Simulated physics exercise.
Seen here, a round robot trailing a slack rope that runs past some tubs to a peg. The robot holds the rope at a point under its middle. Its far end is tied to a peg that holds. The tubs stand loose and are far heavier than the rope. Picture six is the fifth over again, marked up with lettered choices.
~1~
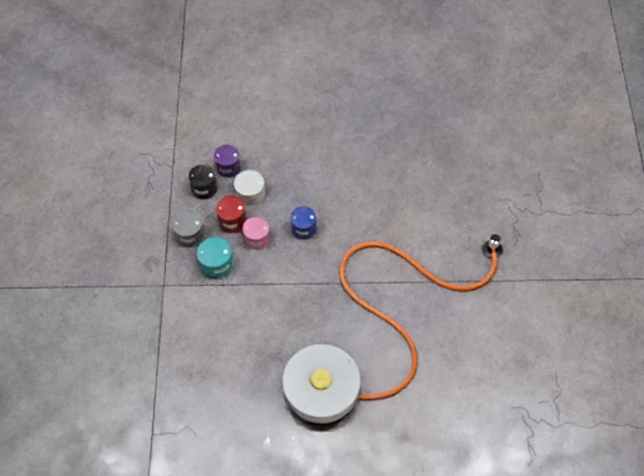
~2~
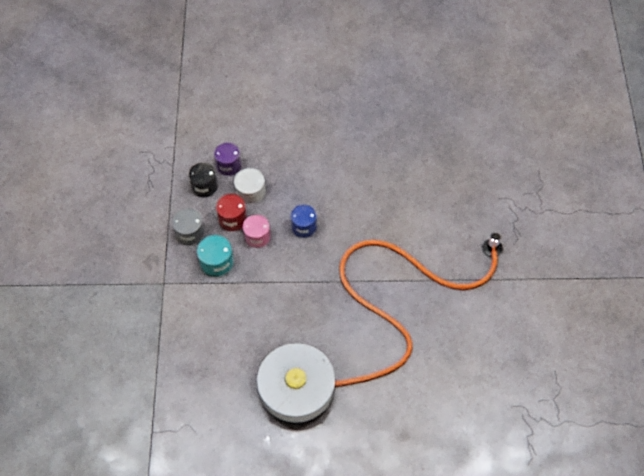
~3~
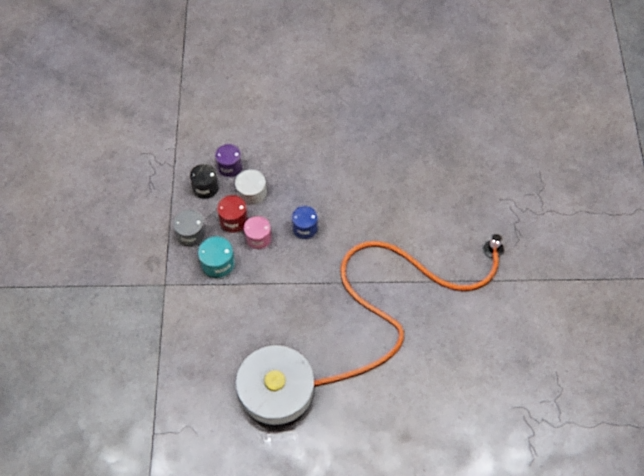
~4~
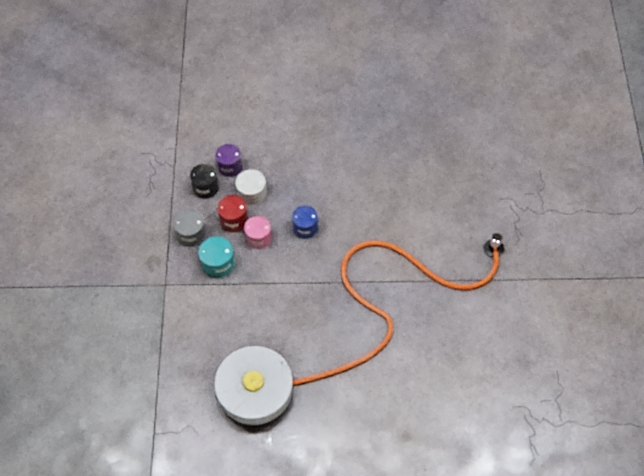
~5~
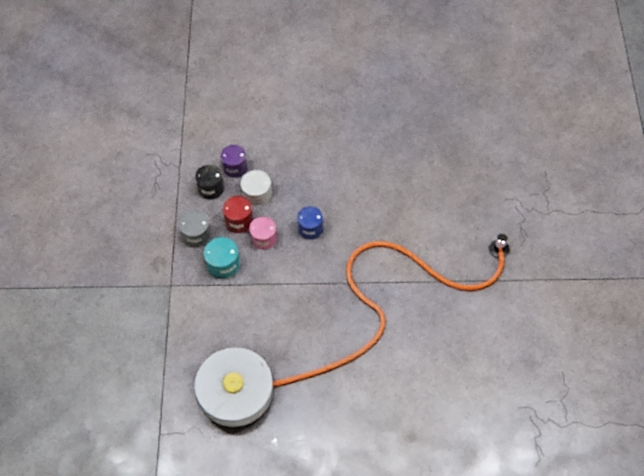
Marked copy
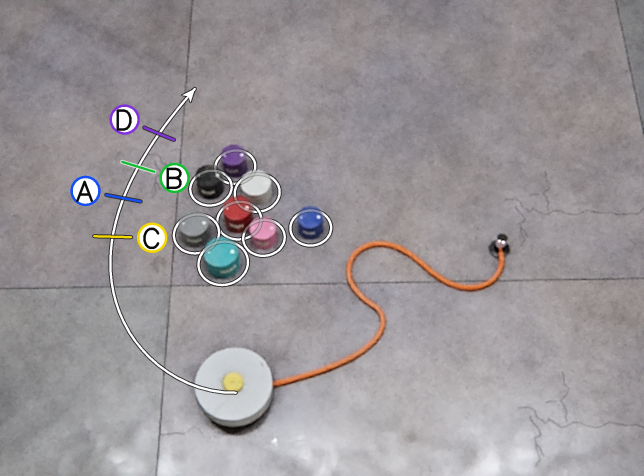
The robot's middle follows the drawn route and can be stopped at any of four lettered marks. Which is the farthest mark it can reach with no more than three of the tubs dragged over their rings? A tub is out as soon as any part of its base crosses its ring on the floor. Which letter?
The limit holds up to D.
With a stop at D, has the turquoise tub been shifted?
By then, yes.
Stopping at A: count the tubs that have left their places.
The count is none.
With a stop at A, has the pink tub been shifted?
No.
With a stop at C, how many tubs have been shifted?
The count is none.
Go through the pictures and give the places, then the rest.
Grey tub (188, 229); pink tub (257, 233); blue tub (304, 223), in the first picture.
Robot (296, 384); turquoise tub (215, 256), in the second picture.
Robot (276, 386); purple tub (229, 161), in the third picture.
Robot (254, 386); white tub (251, 187), in the fourth picture.
Robot (235, 388); grey tub (195, 229); pink tub (263, 233); blue tub (310, 223), in the fifth picture.
On the marked copy, A at (124, 198); B at (138, 167); C at (113, 237); D at (159, 134); the route from (236, 393) via (111, 252) to (195, 89).
With D. Early on, robot (125, 324).
Further on, robot (115, 211).
At the end, robot (157, 127); red tub (242, 209); grey tub (214, 213); turquoise tub (232, 234); two over the rings.
As for the rest, A is within the limit but short; B is within the limit but short; C is within the limit but short.
